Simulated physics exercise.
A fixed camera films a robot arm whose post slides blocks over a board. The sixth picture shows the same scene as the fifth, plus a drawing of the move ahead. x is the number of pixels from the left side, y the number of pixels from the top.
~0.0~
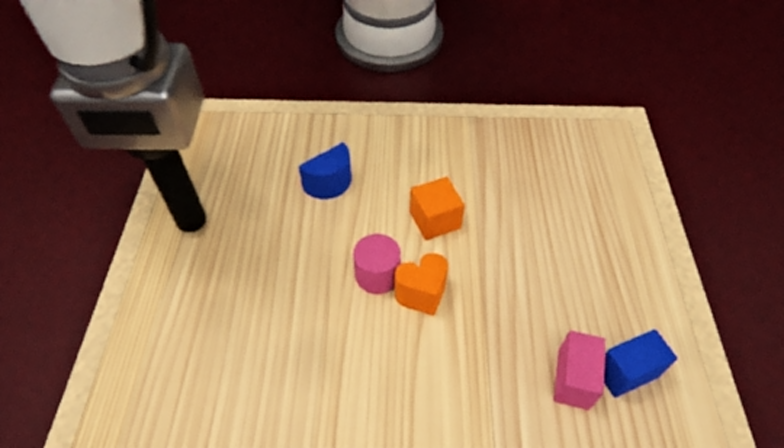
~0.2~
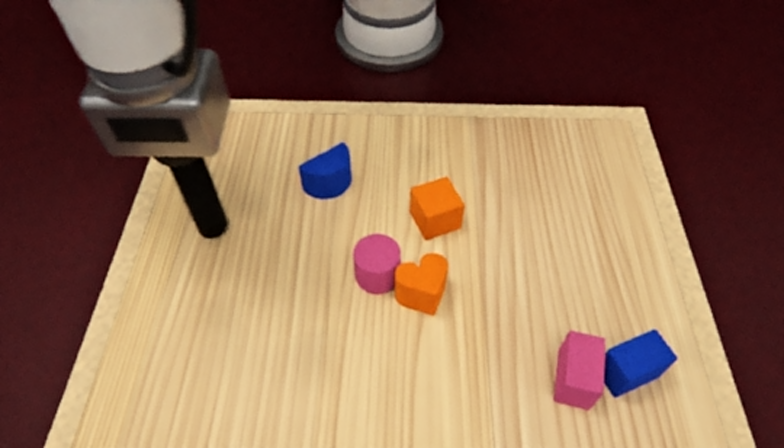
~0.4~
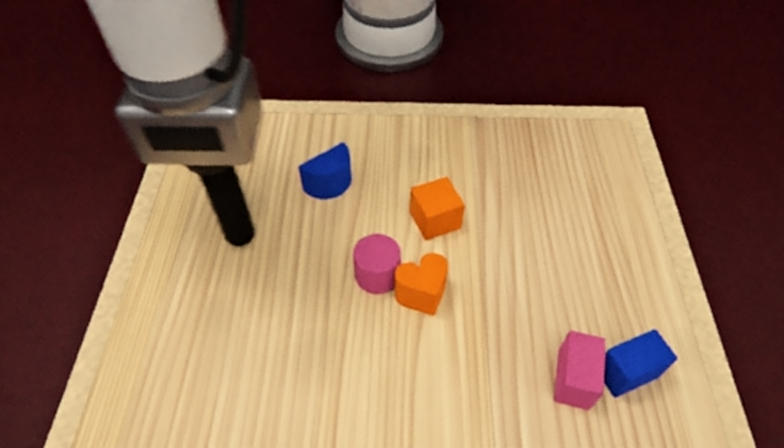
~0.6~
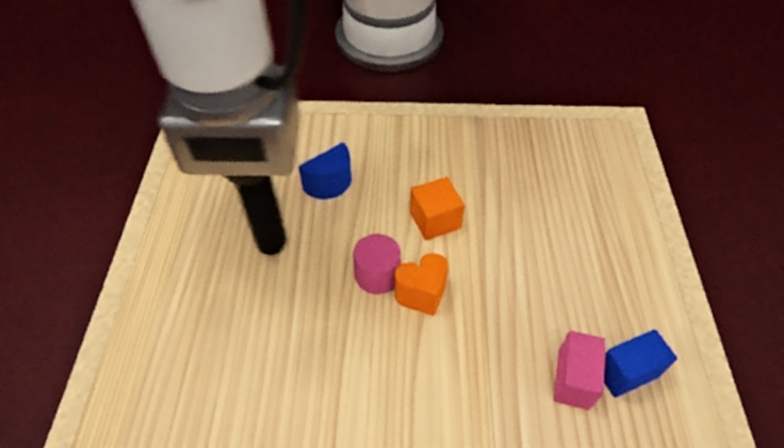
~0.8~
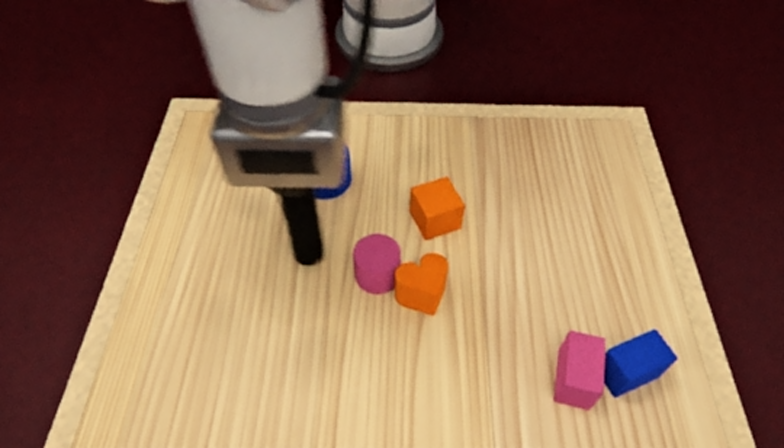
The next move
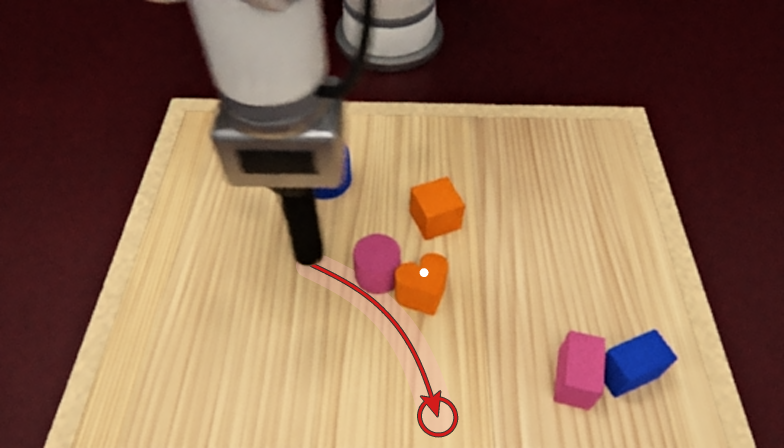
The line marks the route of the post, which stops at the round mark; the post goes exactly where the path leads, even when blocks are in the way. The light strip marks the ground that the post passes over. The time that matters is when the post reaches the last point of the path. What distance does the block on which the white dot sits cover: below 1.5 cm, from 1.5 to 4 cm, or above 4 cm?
Band: 1.5 to 4 cm.
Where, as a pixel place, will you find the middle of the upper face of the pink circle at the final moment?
Just about (404, 257).
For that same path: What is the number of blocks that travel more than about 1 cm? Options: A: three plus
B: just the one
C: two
Choice C: Two.
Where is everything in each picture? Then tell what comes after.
The first frame shows lower end of the post at (192, 222), tops of blocks, pink circle at (377, 252), orange heart at (424, 273).
The second frame shows post at (214, 228), blocks as before.
The third frame shows post at (241, 235), blocks as before.
The fourth frame shows post at (272, 244), blocks as before.
The fifth frame shows post at (309, 254), pink circle at (377, 252), orange heart at (424, 273).
The drawn path runs from (312, 265) through (367, 296) and (411, 347) to (438, 416); the dot is on the orange heart.
One third of the way, post at (367, 287); pink circle at (401, 256); orange heart at (450, 276), turned 25° clockwise.
Two thirds of the way, post at (412, 338); pink circle at (404, 257); orange heart at (454, 276), turned 35° clockwise.
At the end, post at (439, 409); pink circle at (404, 257); orange heart at (454, 276), turned 35° clockwise.
